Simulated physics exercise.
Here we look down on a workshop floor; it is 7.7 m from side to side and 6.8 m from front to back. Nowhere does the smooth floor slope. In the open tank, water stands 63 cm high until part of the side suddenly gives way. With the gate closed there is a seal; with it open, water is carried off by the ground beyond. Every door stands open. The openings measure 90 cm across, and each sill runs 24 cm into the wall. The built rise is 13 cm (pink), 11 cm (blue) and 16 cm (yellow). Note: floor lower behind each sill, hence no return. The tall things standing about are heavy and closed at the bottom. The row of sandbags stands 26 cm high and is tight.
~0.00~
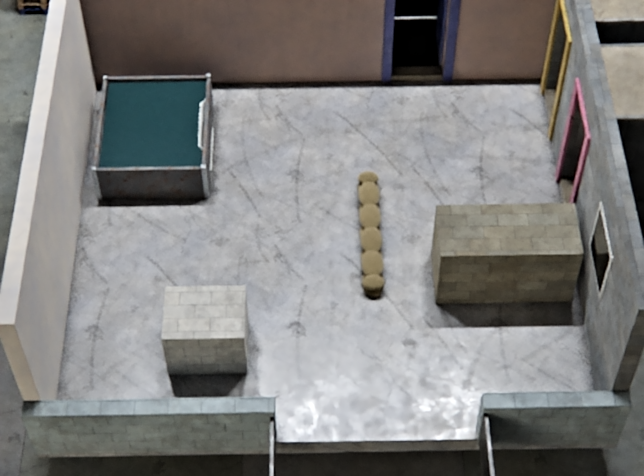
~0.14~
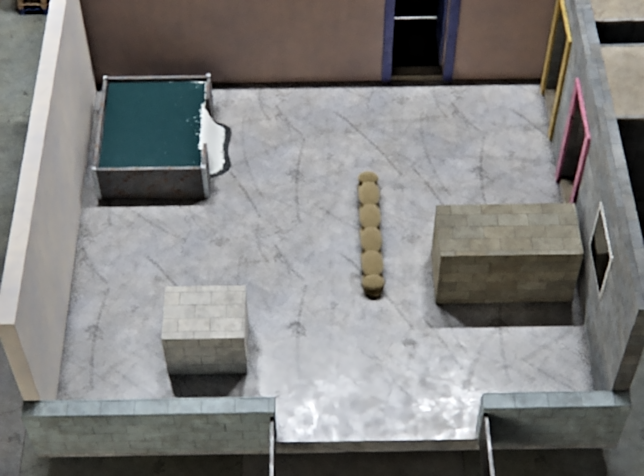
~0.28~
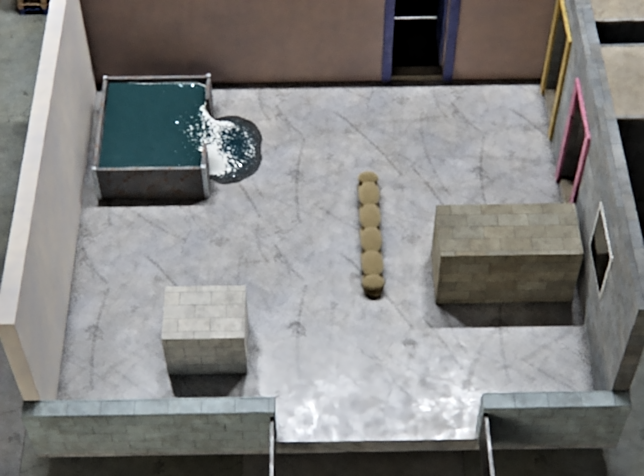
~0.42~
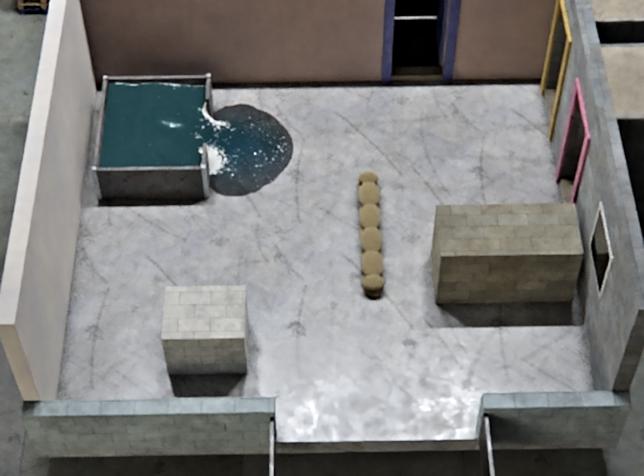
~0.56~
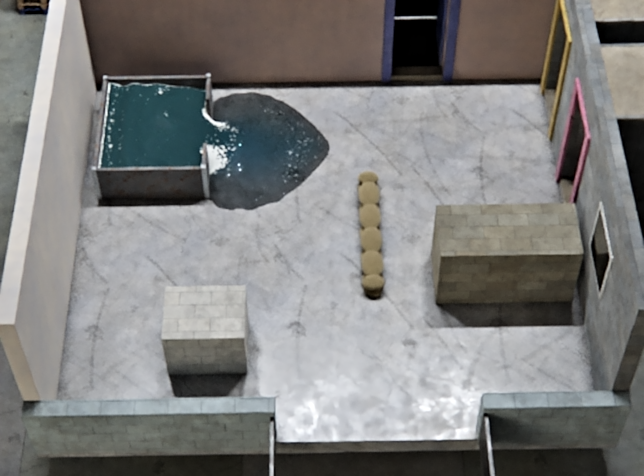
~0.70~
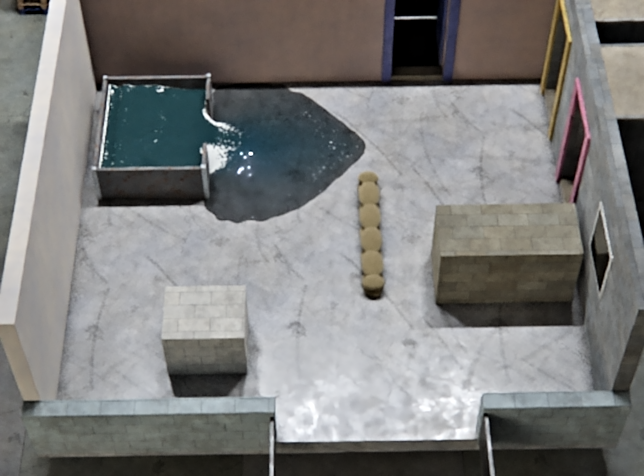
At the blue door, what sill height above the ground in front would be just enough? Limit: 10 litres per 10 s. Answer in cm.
7 cm.
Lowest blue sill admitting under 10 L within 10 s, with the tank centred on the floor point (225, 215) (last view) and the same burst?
Then close to 11.5 cm.
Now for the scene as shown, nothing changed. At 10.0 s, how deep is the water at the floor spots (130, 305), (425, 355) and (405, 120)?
Depths in order: 1 / 2 / 7 cm.
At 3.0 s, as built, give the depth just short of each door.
Pink door: 10 cm; blue door: 8 cm; yellow door: 26 cm.
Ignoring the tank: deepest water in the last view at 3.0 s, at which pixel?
(539, 106).
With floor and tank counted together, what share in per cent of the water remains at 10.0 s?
Water still present: Approx. 90 %.
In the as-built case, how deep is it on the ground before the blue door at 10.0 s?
It comes to about 8.5 centimetres deep.
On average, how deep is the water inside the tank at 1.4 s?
Roughly 41 cm.
After 1.4 s water covers 25 % of the floor, deepest (32 cm) near (220, 151); it has not reached the blue door.
After 3.0 s water covers 40 % of the floor, deepest (27 cm) near (539, 106); 8 cm at the blue door, 0 litres in over its 11 cm sill.
After 10.0 s water covers 70 % of the floor, deepest (10 cm) near (389, 251); 8 cm at the blue door, 0 litres in over its 11 cm sill.
At the blue door as built, the water arrived by 1.5 s and peaked near 11 cm at 1.8 s.
With a sill of 6.5 cm, 15 litres would have come in within the 10 s; with 8.5 cm, 3 litres. So under 10 litres takes about 7 cm.
